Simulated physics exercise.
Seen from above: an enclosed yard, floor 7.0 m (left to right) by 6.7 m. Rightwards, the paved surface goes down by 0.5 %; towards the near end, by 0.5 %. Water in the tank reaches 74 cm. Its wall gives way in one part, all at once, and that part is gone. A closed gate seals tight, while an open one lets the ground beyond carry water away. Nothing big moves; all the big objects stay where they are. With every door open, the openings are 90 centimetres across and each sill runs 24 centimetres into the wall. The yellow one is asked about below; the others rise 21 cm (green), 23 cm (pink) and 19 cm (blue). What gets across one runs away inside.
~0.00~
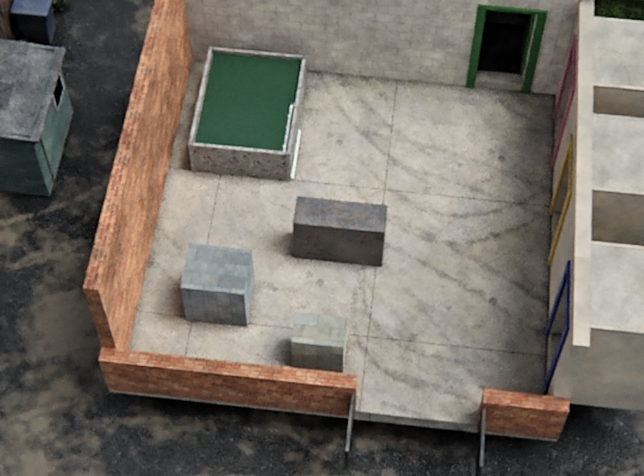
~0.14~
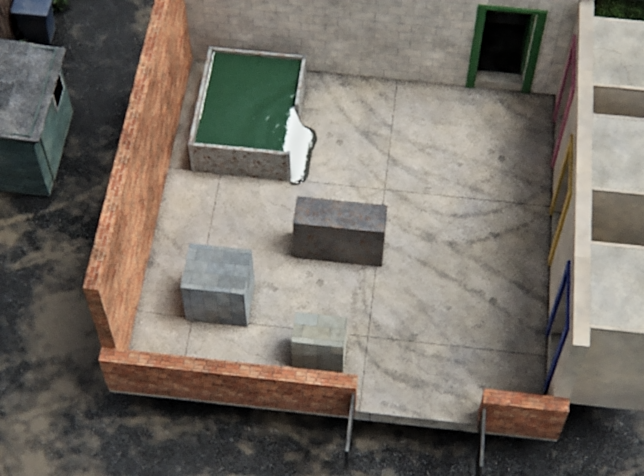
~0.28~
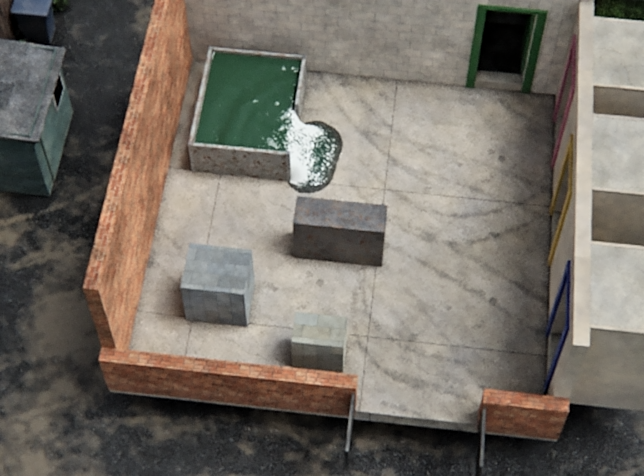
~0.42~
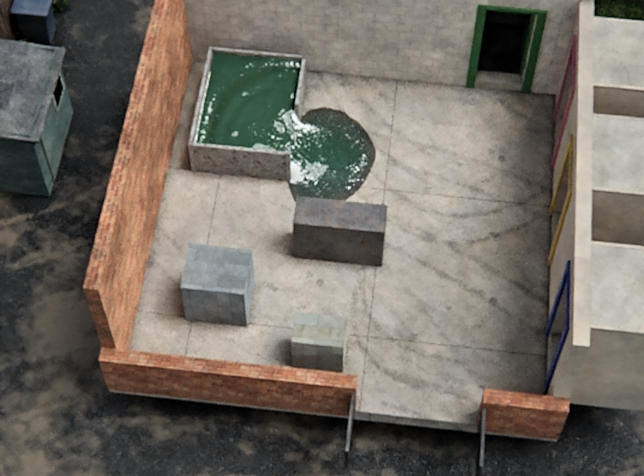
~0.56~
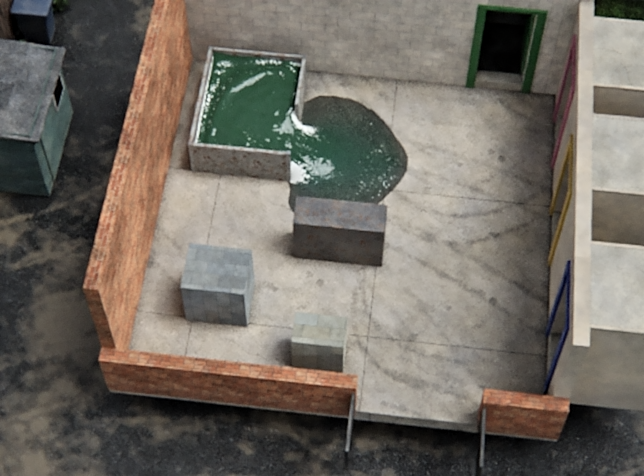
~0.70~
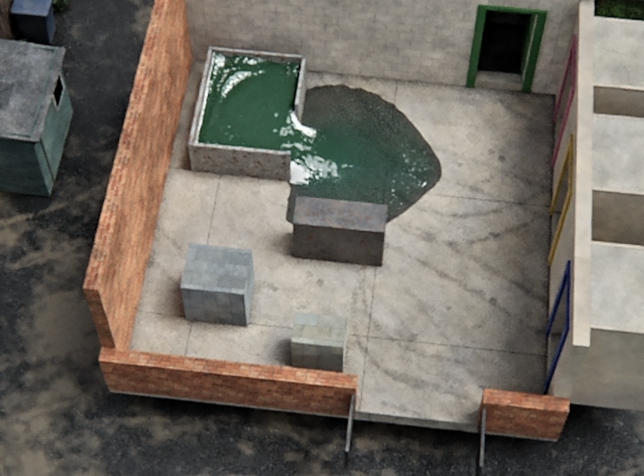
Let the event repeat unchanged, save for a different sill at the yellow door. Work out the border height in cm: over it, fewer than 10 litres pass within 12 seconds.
Border at about 22 cm.
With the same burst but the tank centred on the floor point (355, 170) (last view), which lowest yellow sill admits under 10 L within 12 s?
About 32 cm.
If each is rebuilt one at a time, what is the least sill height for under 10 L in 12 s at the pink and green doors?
You'd want some 19 cm at pink and some 13.5 cm at green.
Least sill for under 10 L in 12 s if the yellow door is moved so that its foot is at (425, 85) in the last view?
About 7.0 cm.
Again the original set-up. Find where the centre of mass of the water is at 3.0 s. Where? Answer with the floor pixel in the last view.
At about (371, 162).
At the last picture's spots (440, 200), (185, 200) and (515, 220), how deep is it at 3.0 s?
That's 4, 0 and 7 cm, in the order given.
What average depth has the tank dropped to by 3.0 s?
Some 29 cm.
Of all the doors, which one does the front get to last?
Last in order comes the blue door.
After 1.4 s water covers 35 % of the floor, deepest (39 cm) near (299, 164); it has not reached the yellow door.
After 3.0 s water covers 50 % of the floor, deepest (27 cm) near (533, 247); 26 cm at the yellow door, 29 litres in over its 16 cm sill.
After 12.0 s water covers 95 % of the floor, deepest (9 cm) near (351, 396); 8 cm at the yellow door, 58 litres in over its 16 cm sill.
At the yellow door as built, the water arrived by 1.5 s and peaked near 27 cm at 2.6 s.
With a sill of 19 cm, 28 litres would have come in within the 12 s; with 26 cm, 3 litres. So under 10 litres takes about 22 cm.
